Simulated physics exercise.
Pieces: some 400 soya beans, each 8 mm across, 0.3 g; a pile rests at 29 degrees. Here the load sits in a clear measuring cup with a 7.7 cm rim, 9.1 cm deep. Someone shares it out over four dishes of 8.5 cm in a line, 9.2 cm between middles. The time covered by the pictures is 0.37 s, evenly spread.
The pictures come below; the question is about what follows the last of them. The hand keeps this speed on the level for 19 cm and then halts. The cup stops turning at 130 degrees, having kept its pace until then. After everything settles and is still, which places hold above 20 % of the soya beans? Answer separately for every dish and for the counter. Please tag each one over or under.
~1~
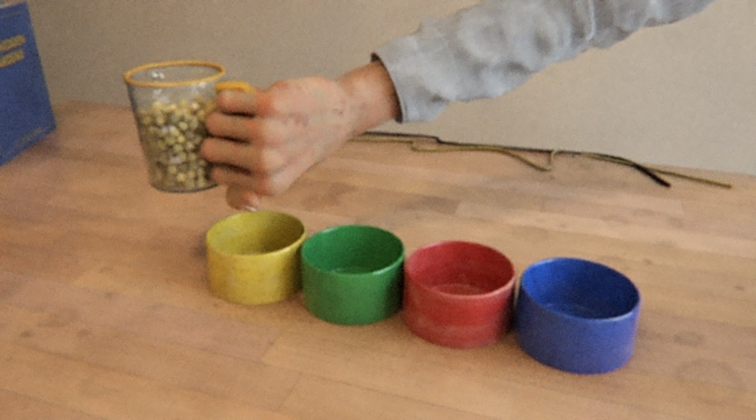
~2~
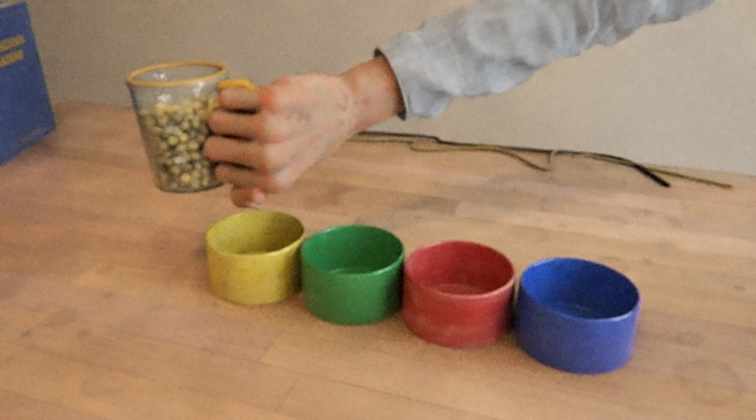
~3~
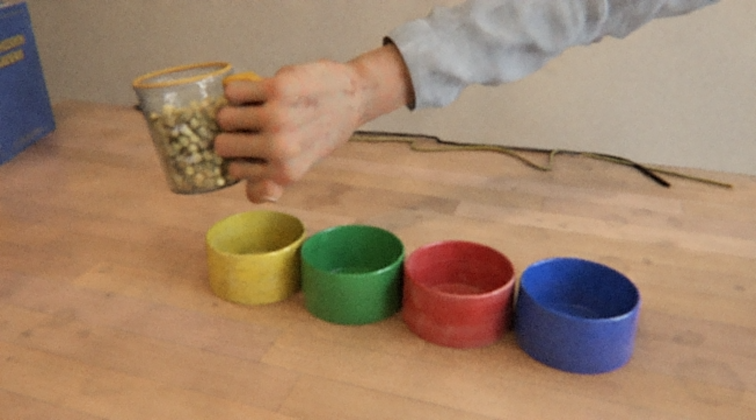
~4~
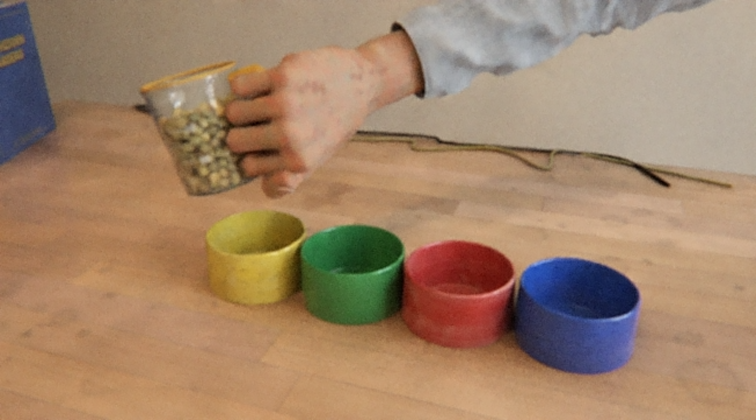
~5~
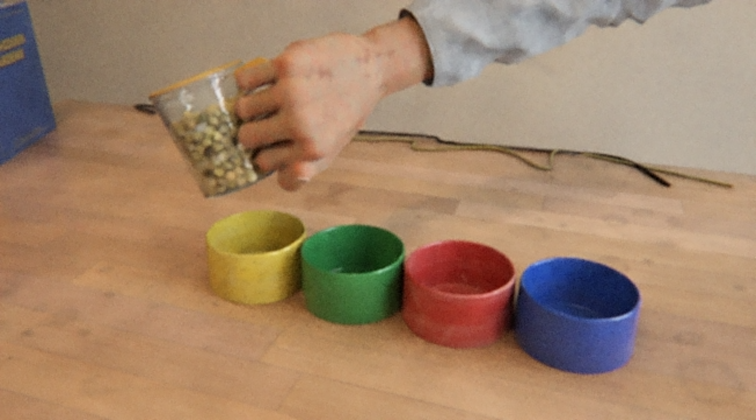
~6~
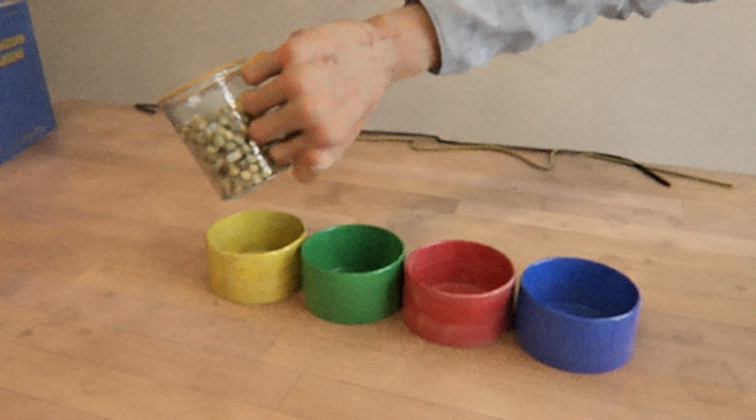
Red dish - under; blue dish - under; green dish - over; yellow dish - under; counter - under.
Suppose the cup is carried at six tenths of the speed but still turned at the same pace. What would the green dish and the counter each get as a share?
Green: 0; counter: 10.
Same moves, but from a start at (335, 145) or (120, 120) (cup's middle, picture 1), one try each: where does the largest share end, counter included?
The biggest share lands on red the first time and on yellow the second time.
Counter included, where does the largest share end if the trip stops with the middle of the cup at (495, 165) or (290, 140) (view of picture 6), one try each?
I'd bet on green for the first try and yellow for the second.
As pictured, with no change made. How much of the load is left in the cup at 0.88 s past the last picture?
Somewhere close to 80 percent.
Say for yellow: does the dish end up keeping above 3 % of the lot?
As for yellow: That's right.
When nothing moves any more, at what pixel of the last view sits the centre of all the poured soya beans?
After settling, the middle sits near (346, 267).
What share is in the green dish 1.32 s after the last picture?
About 90 percent.
Then, 0.53 s after the last picture, tilt 77 degrees; cup holds 100 %.
Then, 0.88 s after the last picture, tilt 109 degrees; cup holds 80 %, green 10 %, yellow 5 %.
Then, 1.32 s after the last picture, tilt 130 degrees; cup holds 0 %, green 90 %, yellow 5 %.
In the end, red 0 %, blue 0 %, green 90 %, yellow 10 %, counter 5 %.
